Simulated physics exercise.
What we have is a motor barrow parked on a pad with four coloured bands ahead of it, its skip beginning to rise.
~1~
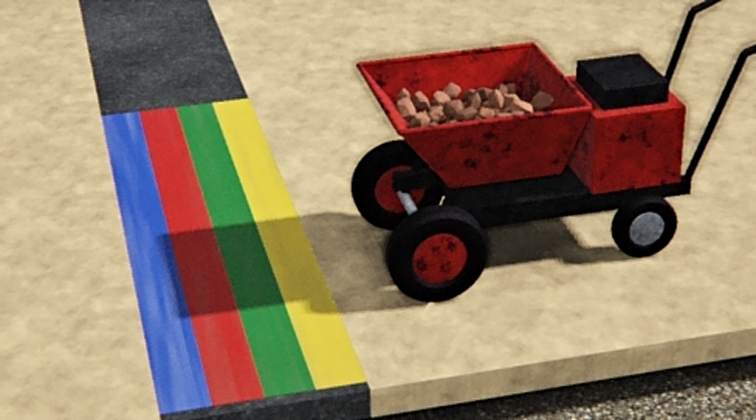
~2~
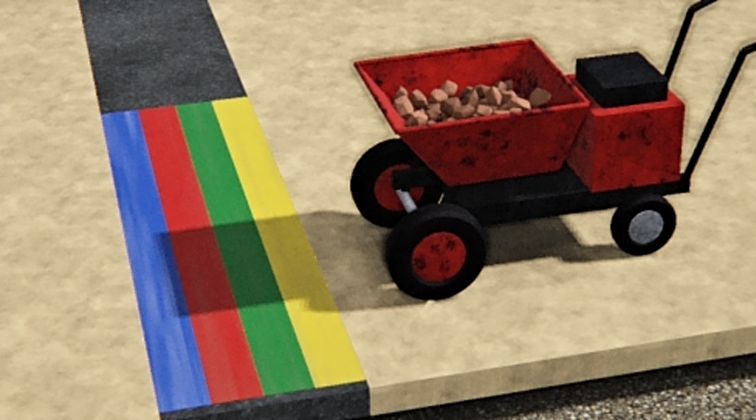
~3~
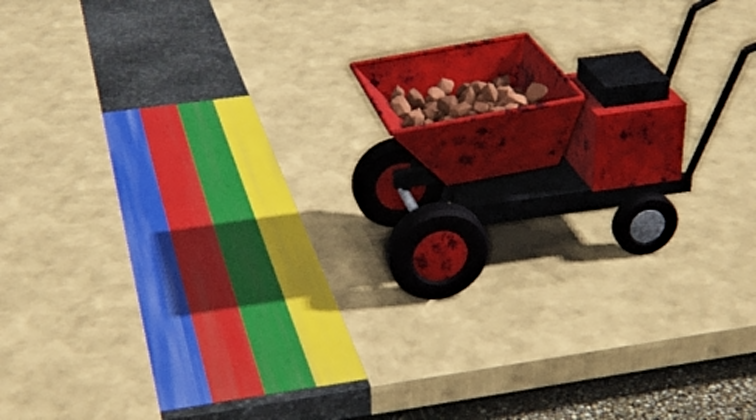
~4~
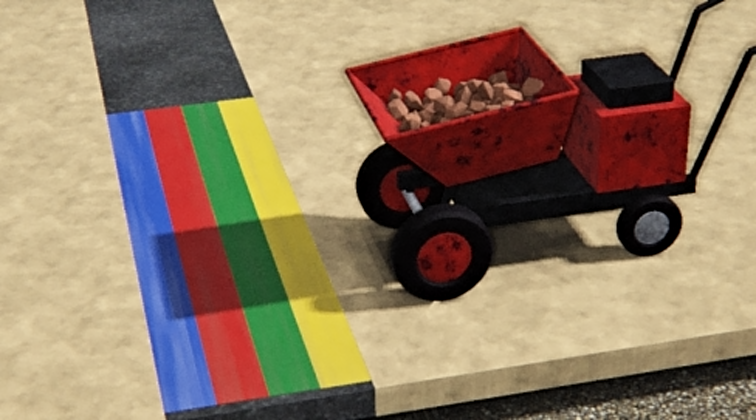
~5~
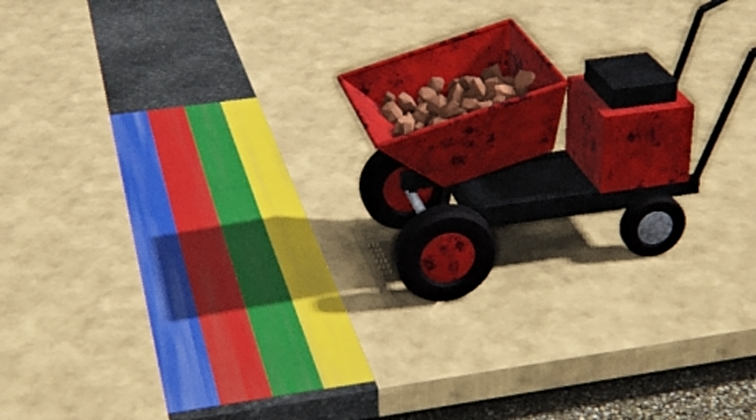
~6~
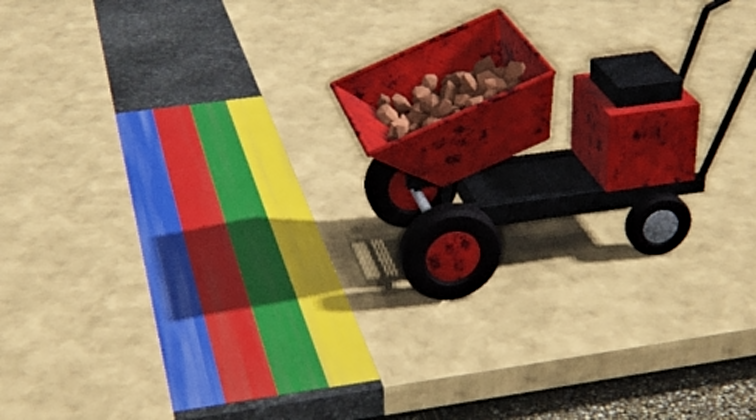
Red skip of a motor barrow loaded with rubble tilting gradually forward to the left, facing blue, red, green and yellow bands.
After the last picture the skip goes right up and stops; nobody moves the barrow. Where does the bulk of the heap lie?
Most lies over the green band.
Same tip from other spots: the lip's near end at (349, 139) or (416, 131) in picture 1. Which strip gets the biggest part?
In turn: Red; that green strip.
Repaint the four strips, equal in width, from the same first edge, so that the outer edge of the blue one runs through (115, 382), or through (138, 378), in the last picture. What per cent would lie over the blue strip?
First some 0, then 0 per cent.
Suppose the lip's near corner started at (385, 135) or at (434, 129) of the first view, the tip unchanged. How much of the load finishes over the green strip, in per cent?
First some 40, then 30 per cent.
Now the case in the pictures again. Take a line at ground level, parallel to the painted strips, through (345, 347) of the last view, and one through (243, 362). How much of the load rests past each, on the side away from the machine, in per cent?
The first gives 90 %, the second 30 %.
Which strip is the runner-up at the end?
The runner-up: That red strip.
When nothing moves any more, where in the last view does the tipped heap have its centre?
Close to (247, 272).
Just after the last frame, skip tipped steeply; every one in the skip.
A moment on, skip tipped right over; almost all in the skip; about a tenth over the green strip; just a few over the red strip.
Further on, skip tipped right over; roughly a quarter in the skip; roughly a third over the green strip; roughly a quarter over the red strip; about a tenth over the blue strip; just a few off the paint.
When it is over, skip tipped right over; about a tenth in the skip; about a tenth over the yellow strip; roughly half over the green strip; roughly a quarter over the red strip; about a tenth over the blue strip; just a few off the paint.
